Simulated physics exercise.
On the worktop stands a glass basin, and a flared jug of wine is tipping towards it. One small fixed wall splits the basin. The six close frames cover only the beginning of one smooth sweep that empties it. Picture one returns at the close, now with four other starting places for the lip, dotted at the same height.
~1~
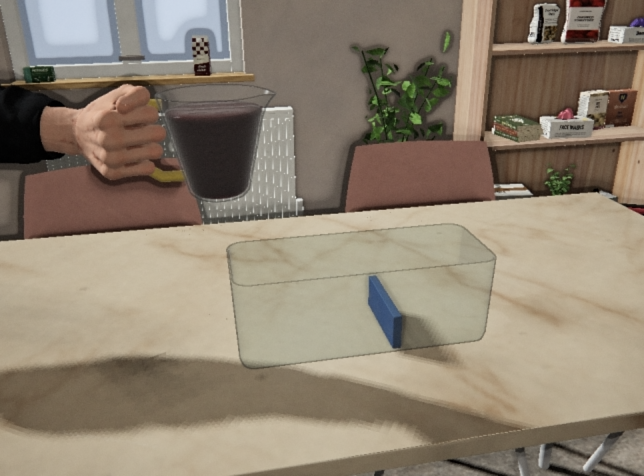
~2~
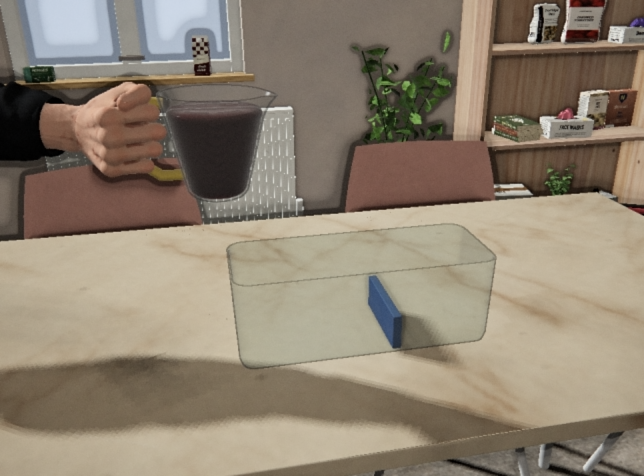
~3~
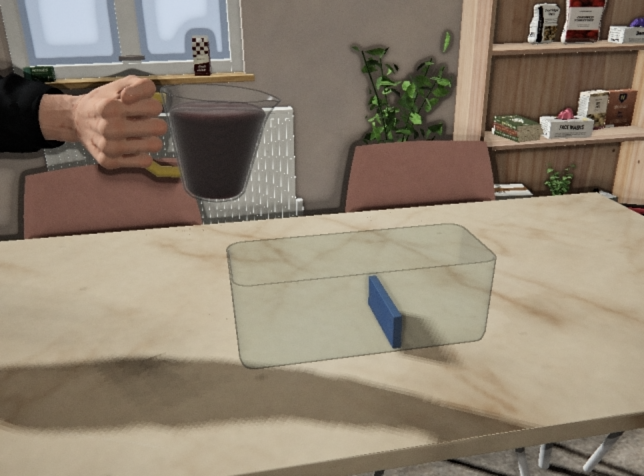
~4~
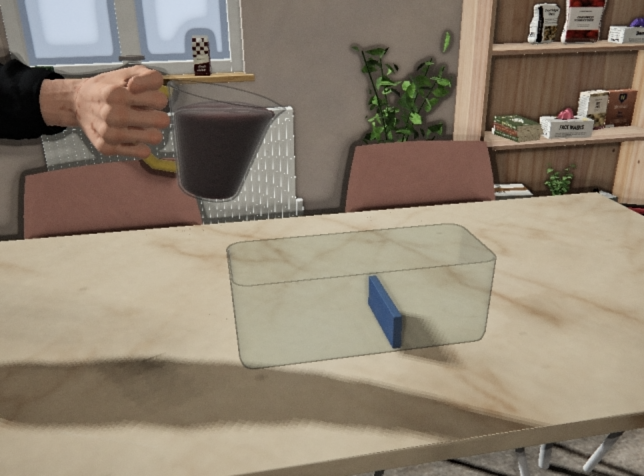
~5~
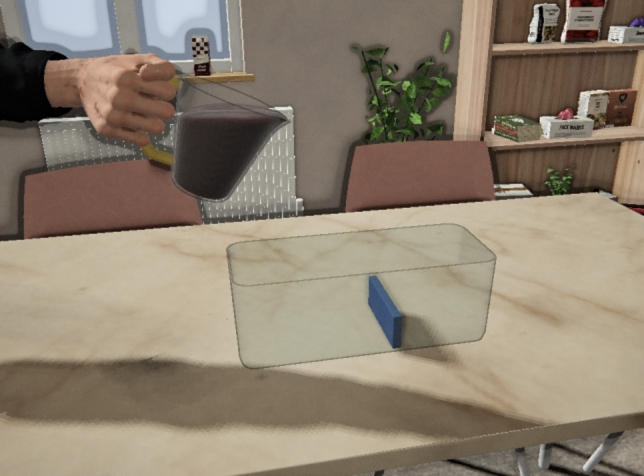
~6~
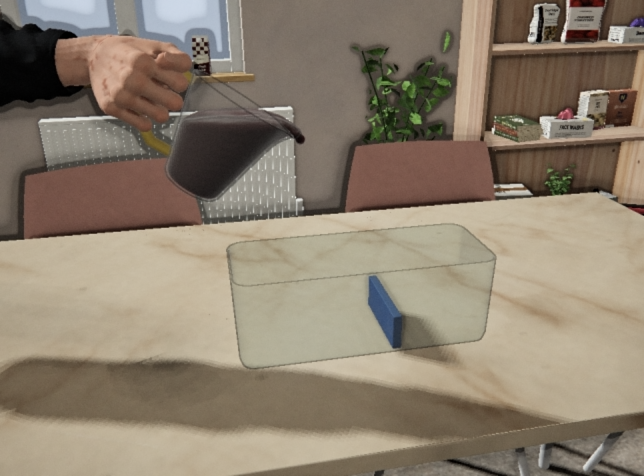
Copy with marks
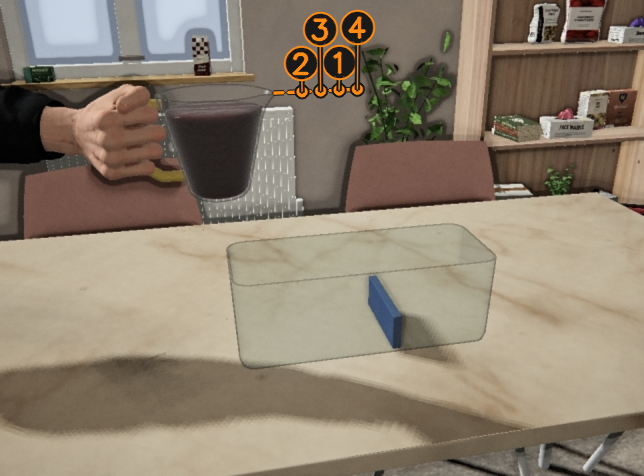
On a marble-topped table stood a clear basin with a small blue wall inside, and at upper left a hand held a jug of dark wine, then gradually tilted it rightward until wine reached over the lip.
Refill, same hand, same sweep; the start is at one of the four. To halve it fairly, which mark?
Go for 1.
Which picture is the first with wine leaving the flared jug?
In picture 6.
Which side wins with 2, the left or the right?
More ends on the left.
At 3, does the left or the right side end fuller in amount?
The left one.
On the marked copy, 1 at (339, 90); 2 at (302, 91); 3 at (320, 90); 4 at (357, 89).
Choosing 1, about 48 % ends left of the wall and 50 % right of it.
Choosing 2, about 90 % ends left of the wall and 7 % right of it; 3 % is lost outside.
Choosing 3, about 70 % ends left of the wall and 27 % right of it; 3 % is lost outside.
Choosing 4, about 24 % ends left of the wall and 75 % right of it.
